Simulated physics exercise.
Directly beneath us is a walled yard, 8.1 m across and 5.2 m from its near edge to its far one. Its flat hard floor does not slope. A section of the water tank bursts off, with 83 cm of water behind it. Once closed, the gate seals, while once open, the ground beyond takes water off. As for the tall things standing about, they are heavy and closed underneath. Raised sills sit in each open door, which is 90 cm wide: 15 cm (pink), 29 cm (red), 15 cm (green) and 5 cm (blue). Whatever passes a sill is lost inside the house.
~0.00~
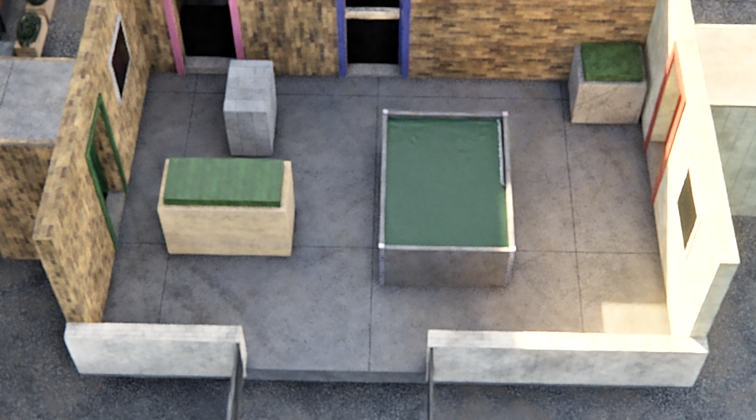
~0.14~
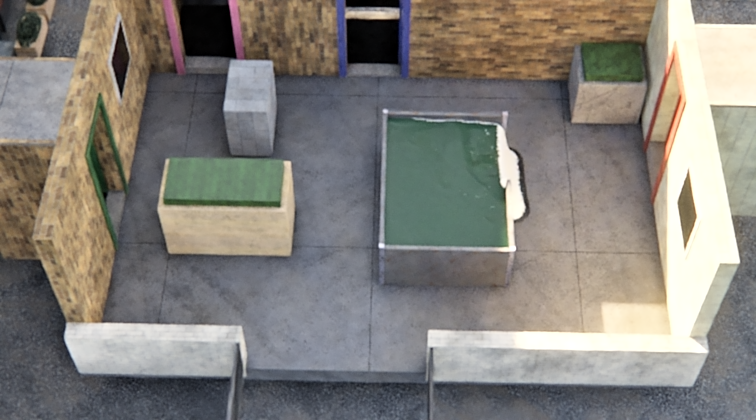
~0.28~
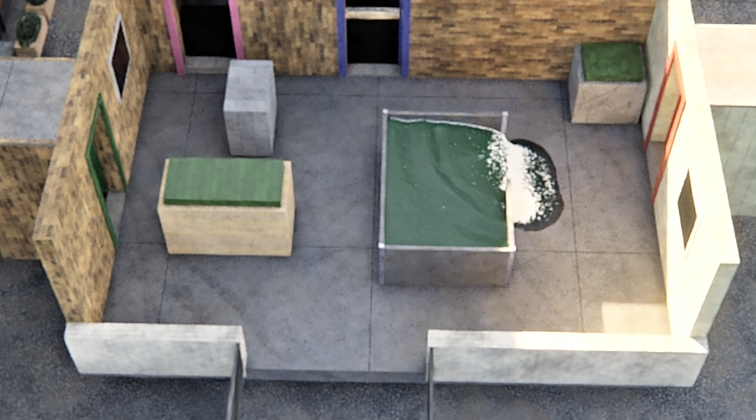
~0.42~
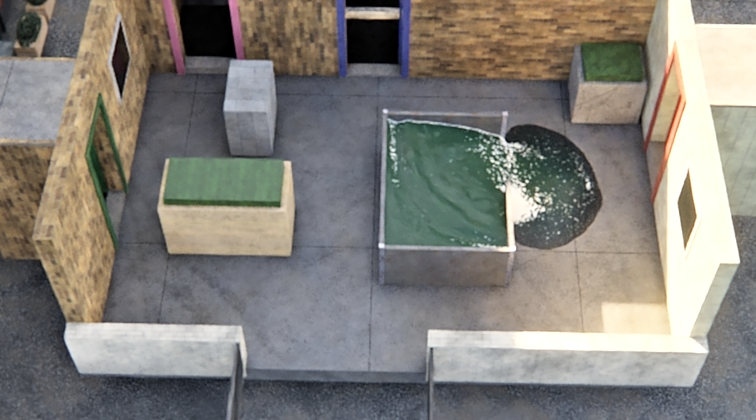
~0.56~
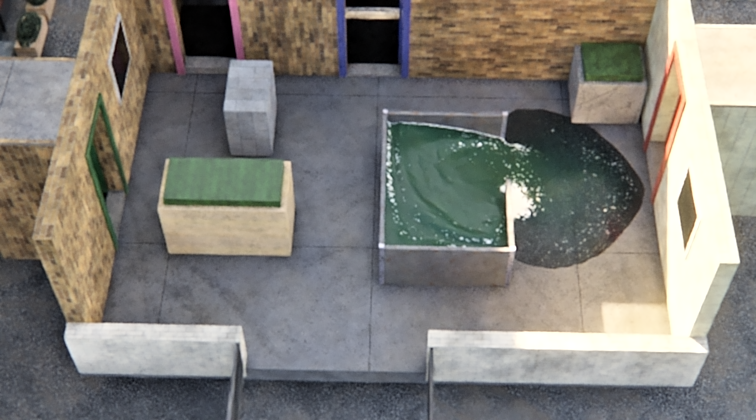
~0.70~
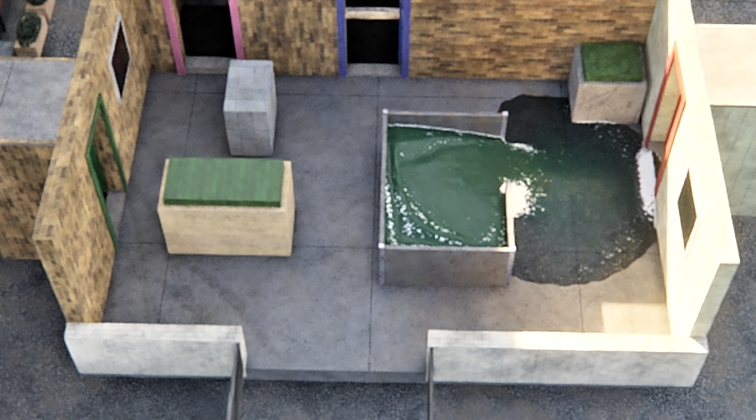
Green water bursts through the tank's right side and spreads across the walled yard's grey floor.
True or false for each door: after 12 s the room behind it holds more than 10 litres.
Pink door: False; red door: True; green door: False; blue door: False.
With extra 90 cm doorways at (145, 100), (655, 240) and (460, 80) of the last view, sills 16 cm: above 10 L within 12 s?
So, in the order given, it's shy of the mark, then beyond the mark, then shy of the mark.
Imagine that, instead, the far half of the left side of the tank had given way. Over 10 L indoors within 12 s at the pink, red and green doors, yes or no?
Note: Pink beyond the mark, red short of the mark, green beyond the mark.
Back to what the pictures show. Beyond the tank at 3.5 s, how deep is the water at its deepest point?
About 34 cm.
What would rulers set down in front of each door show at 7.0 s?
In cm: Pink 5, red 16, green 7, blue 4.
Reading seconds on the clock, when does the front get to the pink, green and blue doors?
Pink: 4.5 s; green: 6.0 s; blue: 2.8 s.
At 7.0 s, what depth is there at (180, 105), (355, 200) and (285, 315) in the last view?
Around 4 cm, 3 cm and 5 cm, in the order given.
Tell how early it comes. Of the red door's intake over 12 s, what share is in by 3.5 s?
By that time, around 100 per cent.
After 1.4 s water covers 20 % of the floor and is deepest (62 cm) near (636, 132); pink door not reached, red door 50 cm at the sill, 45 L in, green door not reached, blue door not reached.
After 2.2 s water covers 25 % of the floor and is deepest (50 cm) near (618, 82); pink door not reached, red door 44 cm at the sill, 133 L in, green door not reached, blue door not reached.
After 3.5 s water covers 45 % of the floor and is deepest (34 cm) near (653, 350); pink door not reached, red door 31 cm at the sill, 174 L in, green door not reached, blue door 4 cm at the sill, 0 L in.
After 7.0 s water covers 90 % of the floor and is deepest (20 cm) near (655, 362); pink door 5 cm at the sill, 0 L in, red door 16 cm at the sill, 177 L in, green door 7 cm at the sill, 0 L in, blue door 4 cm at the sill, 0 L in.
After 12.0 s water covers 100 % of the floor and is deepest (14 cm) near (150, 73); pink door 12 cm at the sill, 2 L in, red door 8 cm at the sill, 177 L in, green door 9 cm at the sill, 0 L in, blue door 6 cm at the sill, 0 L in.
